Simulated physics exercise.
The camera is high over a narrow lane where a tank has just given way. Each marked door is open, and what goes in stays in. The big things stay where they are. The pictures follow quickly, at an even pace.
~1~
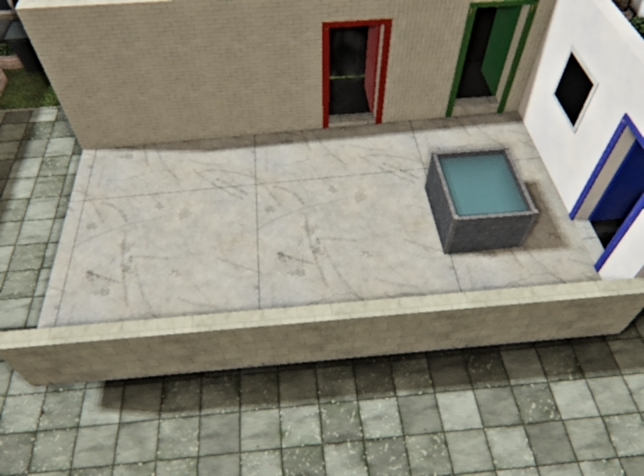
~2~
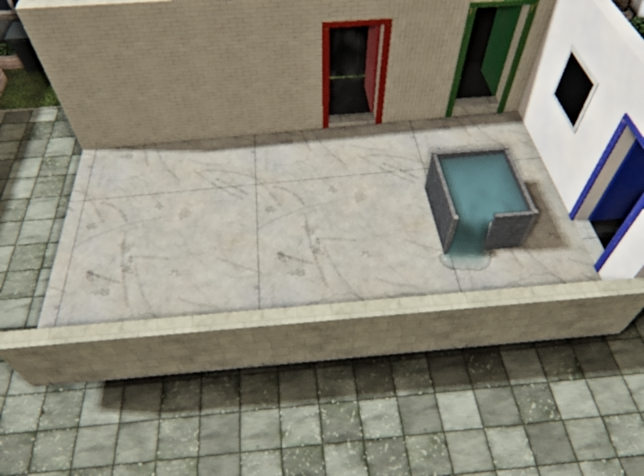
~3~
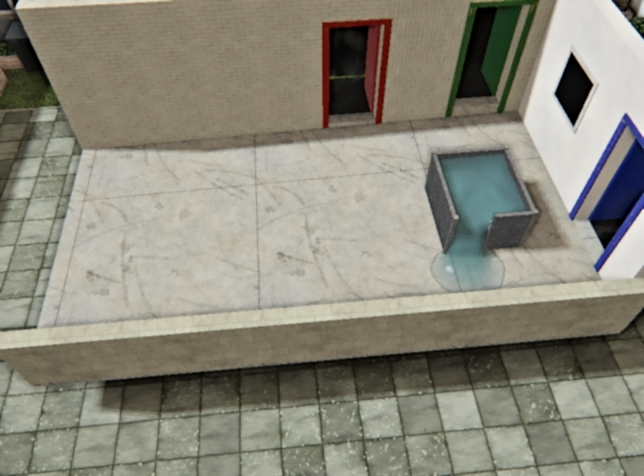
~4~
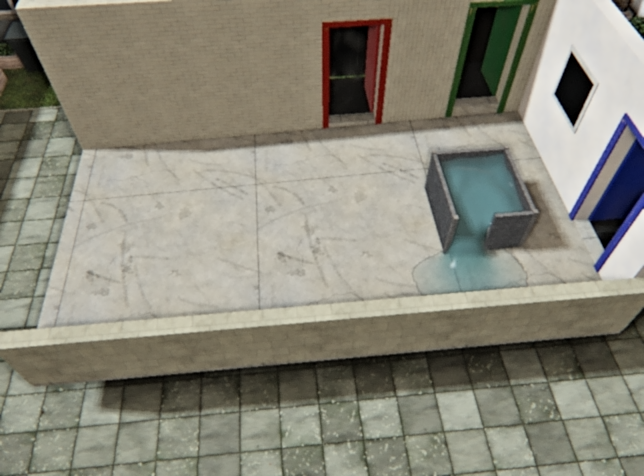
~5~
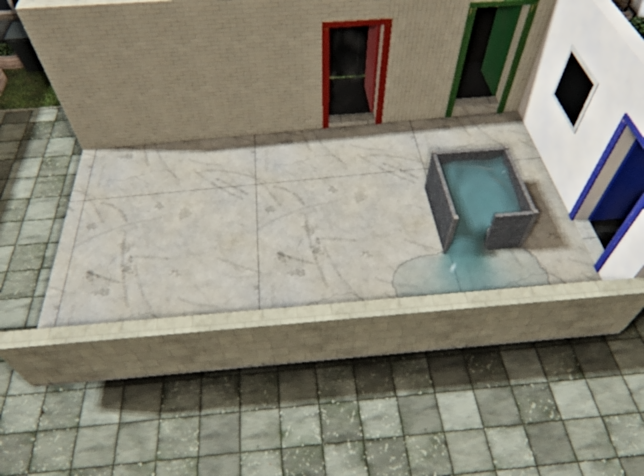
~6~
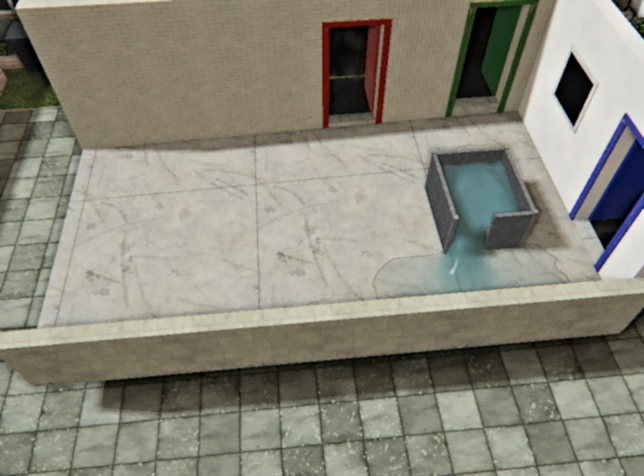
A square grey tank of still blue water stood in a walled courtyard near coloured doorways, then its front opened and water poured out, spreading across the pale floor in a widening puddle.
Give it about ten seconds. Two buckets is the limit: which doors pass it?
The green door holds within the limit; the blue door floods; the red door holds within the limit.
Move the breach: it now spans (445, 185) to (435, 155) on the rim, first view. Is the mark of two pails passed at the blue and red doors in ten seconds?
One by one: Blue door stays under, red door takes less.
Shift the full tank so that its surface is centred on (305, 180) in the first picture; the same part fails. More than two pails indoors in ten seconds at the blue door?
One by one: The blue door is under.
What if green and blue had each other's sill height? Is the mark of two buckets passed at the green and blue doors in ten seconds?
One by one: Green door passes that mark, blue door takes less.
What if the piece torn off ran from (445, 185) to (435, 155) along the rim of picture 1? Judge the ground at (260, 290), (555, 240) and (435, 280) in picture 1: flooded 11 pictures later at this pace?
In turn: Wet, not flooded, free of water.
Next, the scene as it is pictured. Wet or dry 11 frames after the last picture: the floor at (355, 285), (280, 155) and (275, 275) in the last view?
As listed: Covered, dry, wet.
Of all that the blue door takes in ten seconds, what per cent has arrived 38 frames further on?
About 100 per cent.
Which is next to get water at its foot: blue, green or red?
The one in blue.
A moment on, water covers 15 % of the floor; the green door not reached, the blue door wet at the sill, nothing in, the red door not reached.
Next, water covers 30 % of the floor; the green door not reached, the blue door under two buckets in, the red door not reached.
Then, water covers 55 % of the floor; the green door not reached, the blue door over two buckets in, the red door not reached.
Later, water covers 60 % of the floor; the green door wet at the sill, nothing in, the blue door over two buckets in, the red door wet at the sill, nothing in.
In the end, water covers 70 % of the floor; the green door wet at the sill, nothing in, the blue door over two buckets in, the red door wet at the sill, nothing in.
